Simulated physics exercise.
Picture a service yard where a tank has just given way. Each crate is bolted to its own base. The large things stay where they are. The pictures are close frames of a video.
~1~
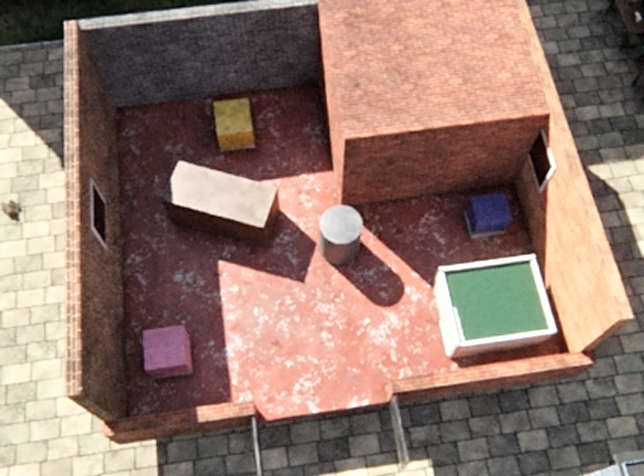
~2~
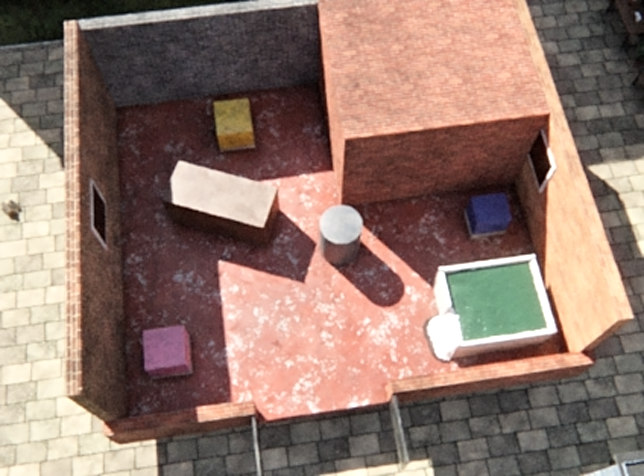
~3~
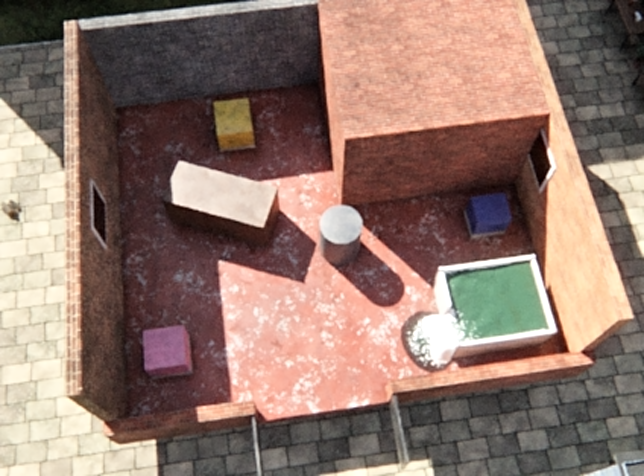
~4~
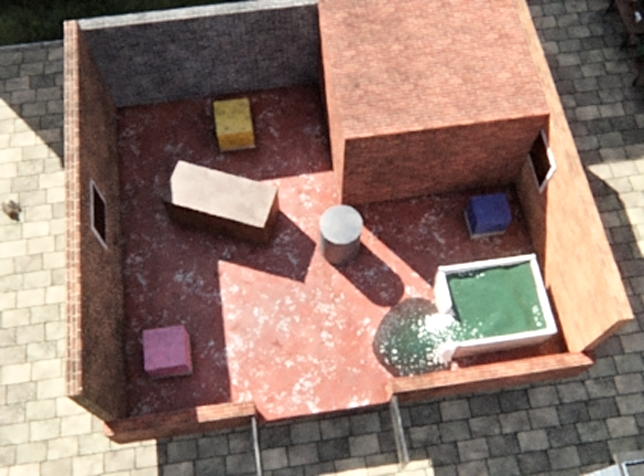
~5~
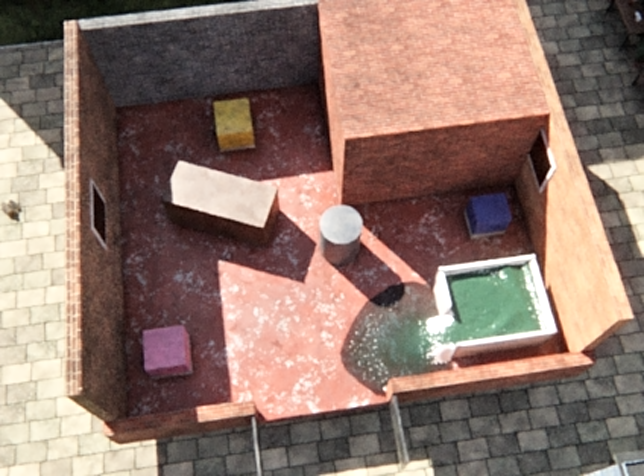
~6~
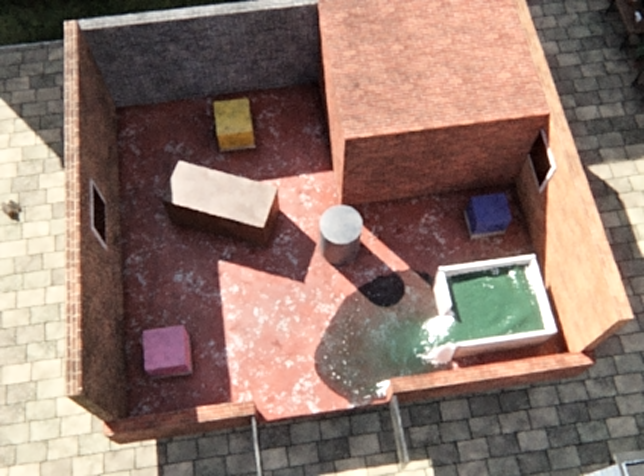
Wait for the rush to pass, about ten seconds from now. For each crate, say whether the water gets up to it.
One by one: The pink crate will have water on it; the yellow crate will have no water on it; the blue crate will have no water on it.
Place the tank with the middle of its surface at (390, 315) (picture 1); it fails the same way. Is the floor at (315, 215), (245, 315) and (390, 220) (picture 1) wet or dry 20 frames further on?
As listed: Free of water, covered, free of water.
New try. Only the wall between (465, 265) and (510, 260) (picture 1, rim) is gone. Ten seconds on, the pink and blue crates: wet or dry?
Pink stays untouched; blue gets drenched.
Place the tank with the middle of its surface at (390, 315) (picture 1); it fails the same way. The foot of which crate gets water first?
First is the pink one.
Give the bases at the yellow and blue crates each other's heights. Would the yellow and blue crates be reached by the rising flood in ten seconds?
Yellow: Untouched, blue: Untouched.
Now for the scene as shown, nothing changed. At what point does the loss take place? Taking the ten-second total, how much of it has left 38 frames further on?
Roughly 80 %.
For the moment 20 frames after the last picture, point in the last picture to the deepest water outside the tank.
I'd go with (128, 407) as the deepest place.
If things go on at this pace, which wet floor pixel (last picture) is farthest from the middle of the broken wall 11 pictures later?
At about (129, 427).
A moment on, water covers 25 % of the floor; the pink crate not reached, the yellow crate not reached, the blue crate not reached.
Next, water covers 40 % of the floor; the pink crate water round its plinth, the yellow crate not reached, the blue crate not reached.
Then, water covers 50 % of the floor; the pink crate water round its plinth, the yellow crate not reached, the blue crate not reached.
Later, water covers 60 % of the floor; the pink crate water round its plinth, the yellow crate not reached, the blue crate not reached.
In the end, water covers 65 % of the floor; the pink crate was topped, the yellow crate stayed above the water, the blue crate stayed above the water.
